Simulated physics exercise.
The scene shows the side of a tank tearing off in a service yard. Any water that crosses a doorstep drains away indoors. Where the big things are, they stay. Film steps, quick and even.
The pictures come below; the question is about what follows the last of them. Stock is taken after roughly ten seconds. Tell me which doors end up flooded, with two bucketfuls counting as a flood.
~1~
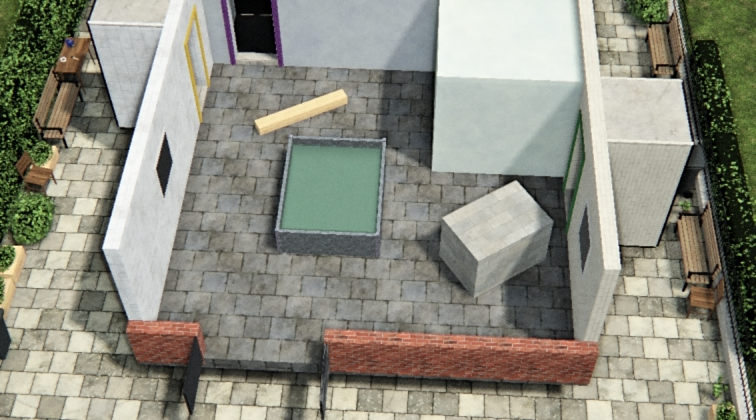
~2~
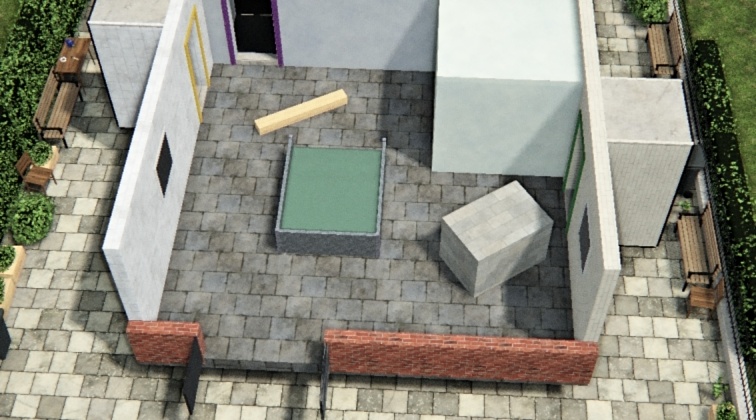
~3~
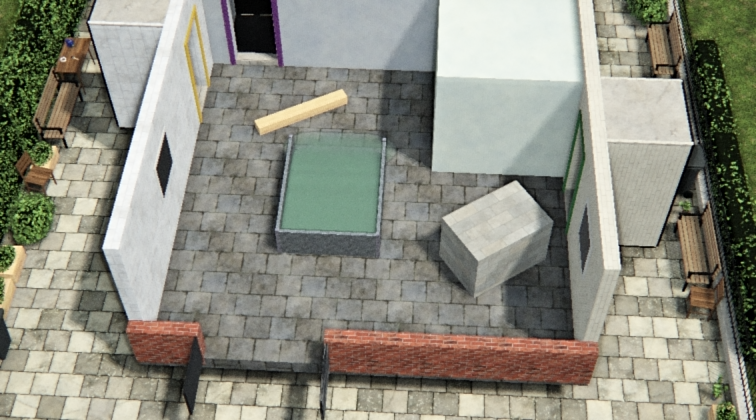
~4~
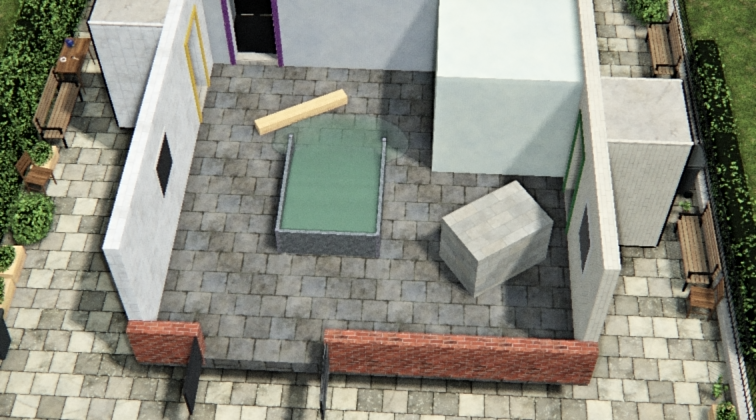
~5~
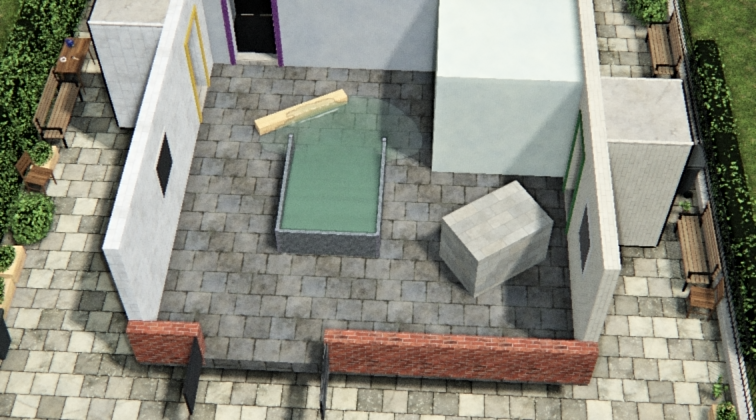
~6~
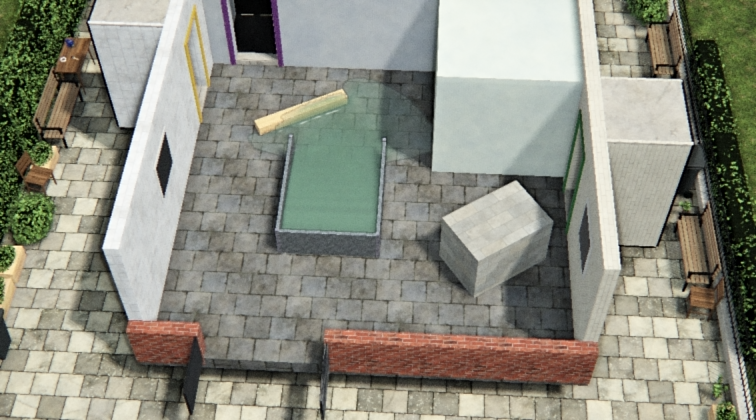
Here is how it goes: The purple door escapes flooding; the yellow door ends up flooded; the green door escapes flooding.
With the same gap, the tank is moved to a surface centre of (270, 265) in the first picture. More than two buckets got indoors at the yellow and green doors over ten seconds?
So here's how it goes: Yellow clears the threshold, and green comes up short.
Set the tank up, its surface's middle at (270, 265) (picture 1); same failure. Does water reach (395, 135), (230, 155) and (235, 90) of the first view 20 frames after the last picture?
Soaked, soaked, soaked.
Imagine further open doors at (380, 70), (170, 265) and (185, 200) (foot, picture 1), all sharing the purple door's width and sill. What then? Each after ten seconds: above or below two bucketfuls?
Taken in sequence, they go: Exceeded, not exceeded, not exceeded.
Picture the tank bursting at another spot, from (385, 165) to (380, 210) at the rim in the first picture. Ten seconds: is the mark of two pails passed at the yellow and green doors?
As it plays out, the yellow door remains below and the green door rises above.
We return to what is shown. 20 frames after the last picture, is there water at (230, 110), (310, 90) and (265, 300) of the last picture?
Point by point: Inundated, inundated, not yet wet.
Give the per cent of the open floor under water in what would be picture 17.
I'd put it at roughly 30 per cent.
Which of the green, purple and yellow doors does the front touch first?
It's the one in purple.
A moment on, water covers 20 % of the floor; the purple door not reached, the yellow door not reached, the green door not reached.
Next, water covers 30 % of the floor; the purple door wet at the sill, nothing in, the yellow door not reached, the green door not reached.
Then, water covers 40 % of the floor; the purple door wet at the sill, nothing in, the yellow door wet at the sill, nothing in, the green door not reached.
Later, water covers 70 % of the floor; the purple door wet at the sill, nothing in, the yellow door over two buckets in, the green door not reached.
In the end, water covers 95 % of the floor; the purple door wet at the sill, nothing in, the yellow door far over two buckets in, the green door wet at the sill, nothing in.
